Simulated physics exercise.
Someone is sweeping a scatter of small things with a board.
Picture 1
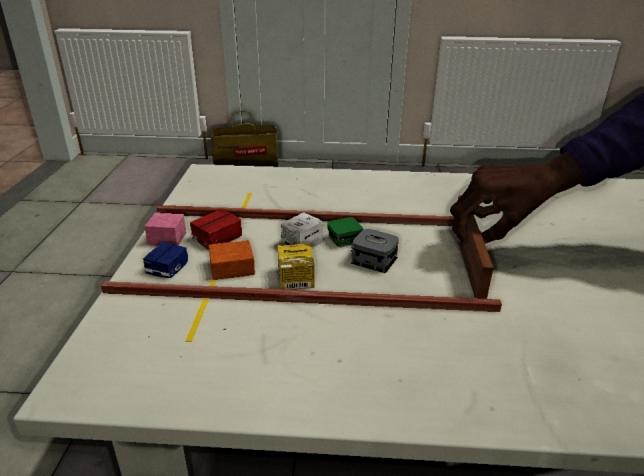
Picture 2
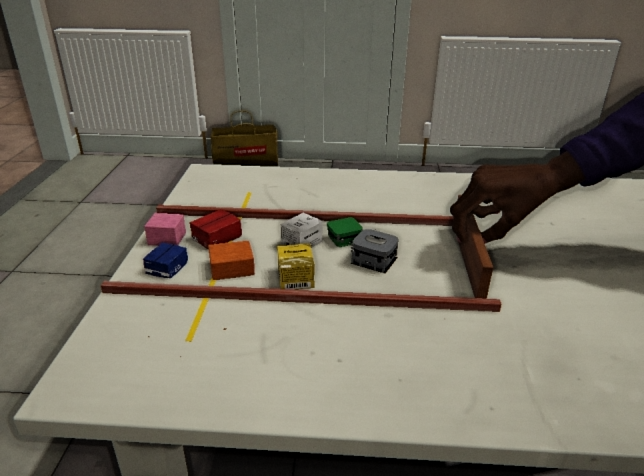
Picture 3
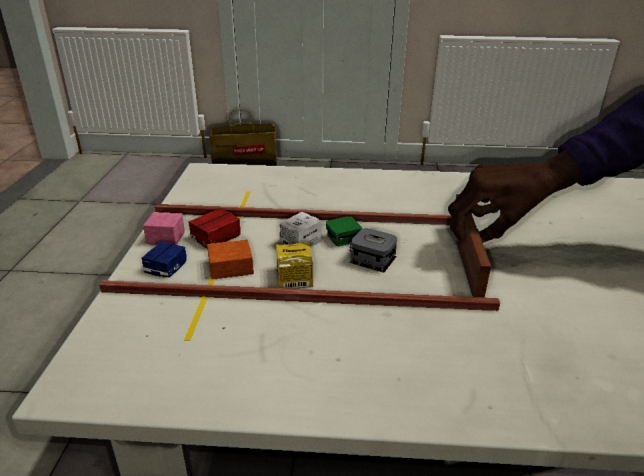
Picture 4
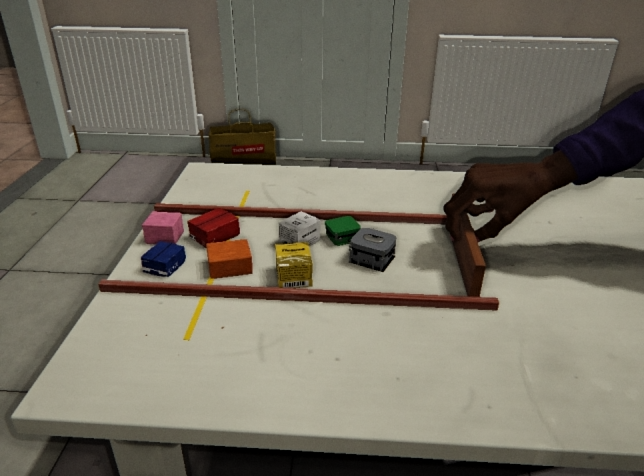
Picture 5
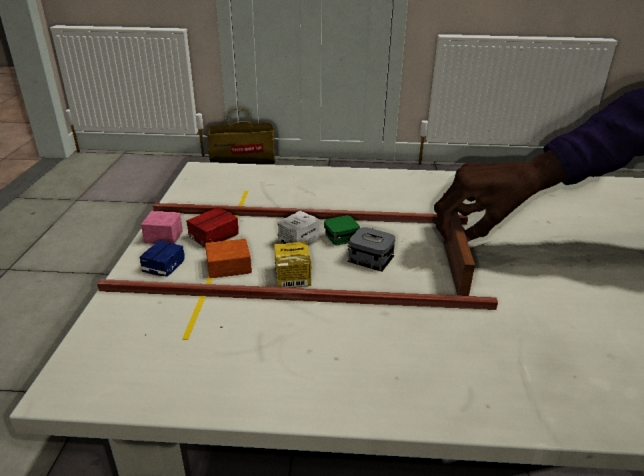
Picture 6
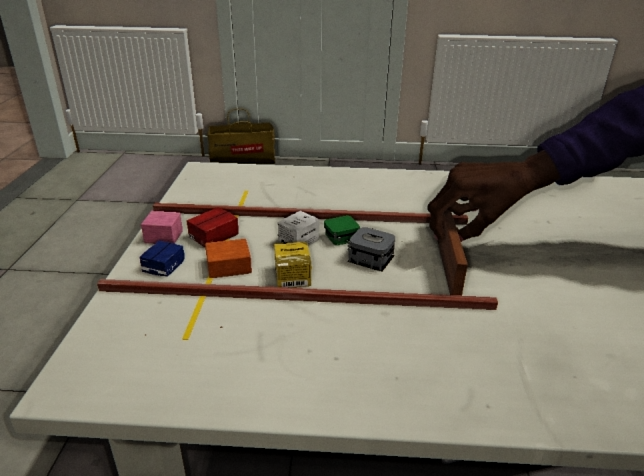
A dark-skinned hand in a purple sleeve holds a reddish-brown board upright at the right end of two rails, then slides it slightly left toward eight small coloured boxes and blocks, which stay still on the white table.
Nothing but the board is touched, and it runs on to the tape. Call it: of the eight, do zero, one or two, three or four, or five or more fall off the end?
One or two fall off.
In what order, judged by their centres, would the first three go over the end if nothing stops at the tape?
First the pink block, next the blue box, then the red box.
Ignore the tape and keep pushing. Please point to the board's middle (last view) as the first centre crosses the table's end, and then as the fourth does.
The middle sits near (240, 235) at the first moment and near (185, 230) at the second.
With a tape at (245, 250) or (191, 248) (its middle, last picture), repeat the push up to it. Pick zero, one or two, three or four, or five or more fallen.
In order: None; 3 or 4.
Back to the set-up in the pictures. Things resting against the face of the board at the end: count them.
3.
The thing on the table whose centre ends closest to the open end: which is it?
Answer: The blue box.
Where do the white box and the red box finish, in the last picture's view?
Going in order, first (180, 227) and next (158, 221).
Early on, none off yet; pink block at rest near (162, 227); blue box at rest near (163, 259); red box at rest near (213, 227).
A while later, none off yet; pink block at rest near (162, 227); blue box at rest near (163, 259); red box moving near (210, 227).
Finally, the number that fall off is one or two; lost, pink block.
